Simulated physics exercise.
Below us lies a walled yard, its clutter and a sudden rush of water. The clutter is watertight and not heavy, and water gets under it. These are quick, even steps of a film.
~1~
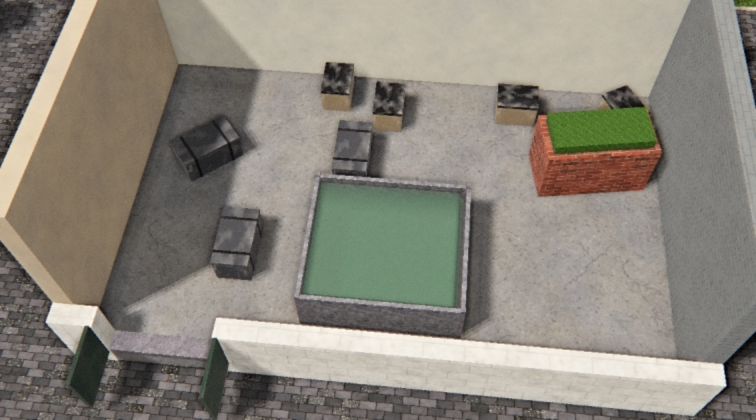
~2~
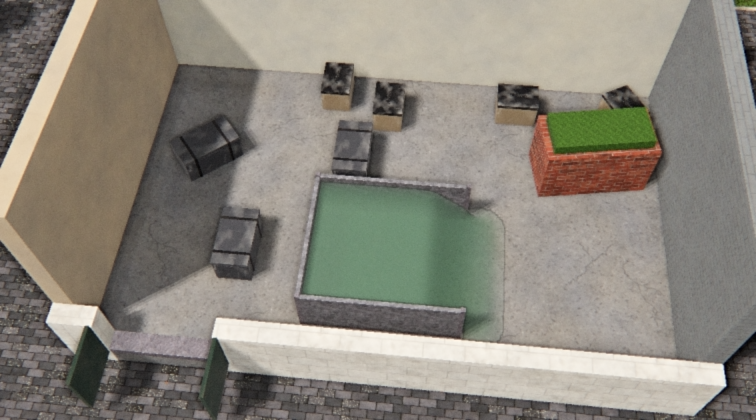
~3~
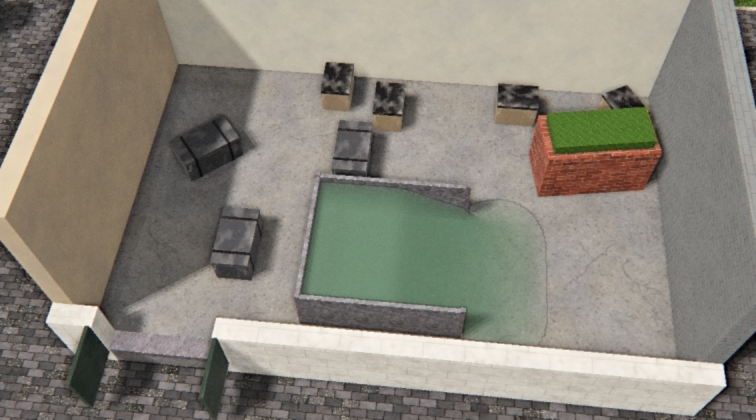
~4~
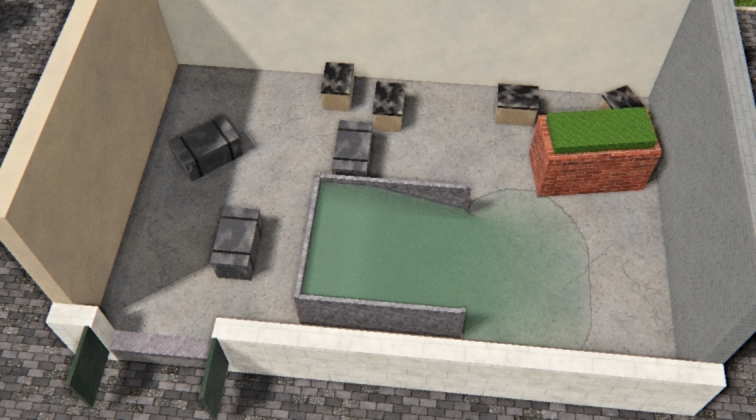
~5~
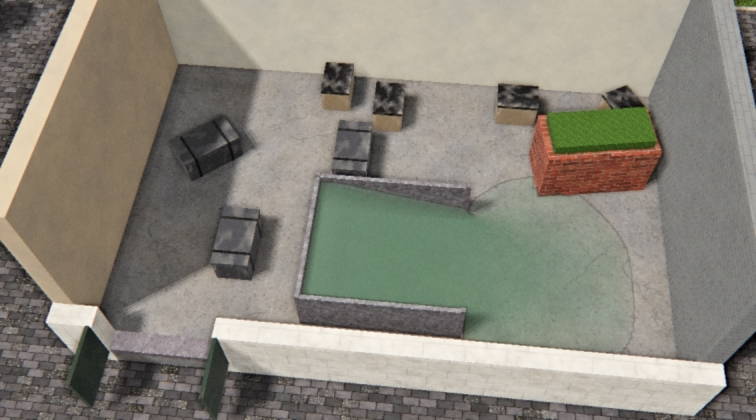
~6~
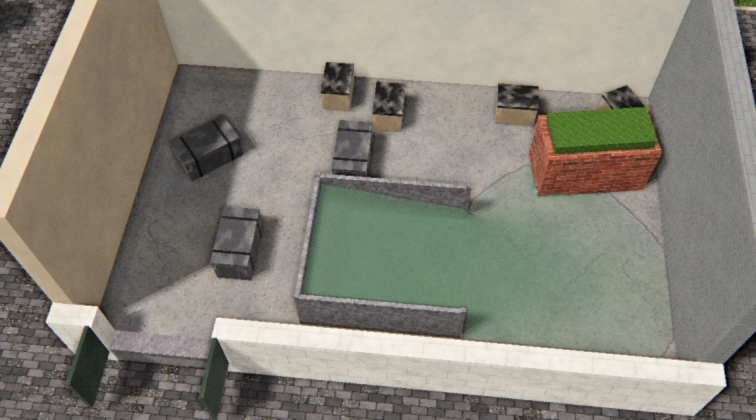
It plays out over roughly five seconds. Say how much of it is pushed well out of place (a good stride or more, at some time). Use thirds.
That comes to one to two thirds.
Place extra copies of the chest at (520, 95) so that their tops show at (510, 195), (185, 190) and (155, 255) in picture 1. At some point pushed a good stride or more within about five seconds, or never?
In turn: That far or more, under that, less than that.
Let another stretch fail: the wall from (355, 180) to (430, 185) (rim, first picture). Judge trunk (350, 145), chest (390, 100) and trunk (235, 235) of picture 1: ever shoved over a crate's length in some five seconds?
In that order: Swept aside, shifted that much, never so far.
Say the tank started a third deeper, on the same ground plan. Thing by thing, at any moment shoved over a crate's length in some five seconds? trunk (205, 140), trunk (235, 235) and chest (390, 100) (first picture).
In that order: No, less than that, shifted that much.
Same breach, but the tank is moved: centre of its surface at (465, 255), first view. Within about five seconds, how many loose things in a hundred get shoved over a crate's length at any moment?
Close to 70 %.
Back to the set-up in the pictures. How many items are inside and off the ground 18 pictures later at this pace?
That makes 1.
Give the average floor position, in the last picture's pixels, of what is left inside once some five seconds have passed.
Roughly at (337, 142).
A moment on, 0 of 7 are well off their spots; 0 afloat.
Next, 0 of 7 are well off their spots; 0 afloat.
Later, 1 of 7 are well off their spots; 1 afloat.
In the end, 4 of 7 are well off their spots, and 4 have been at some point; 2 afloat.
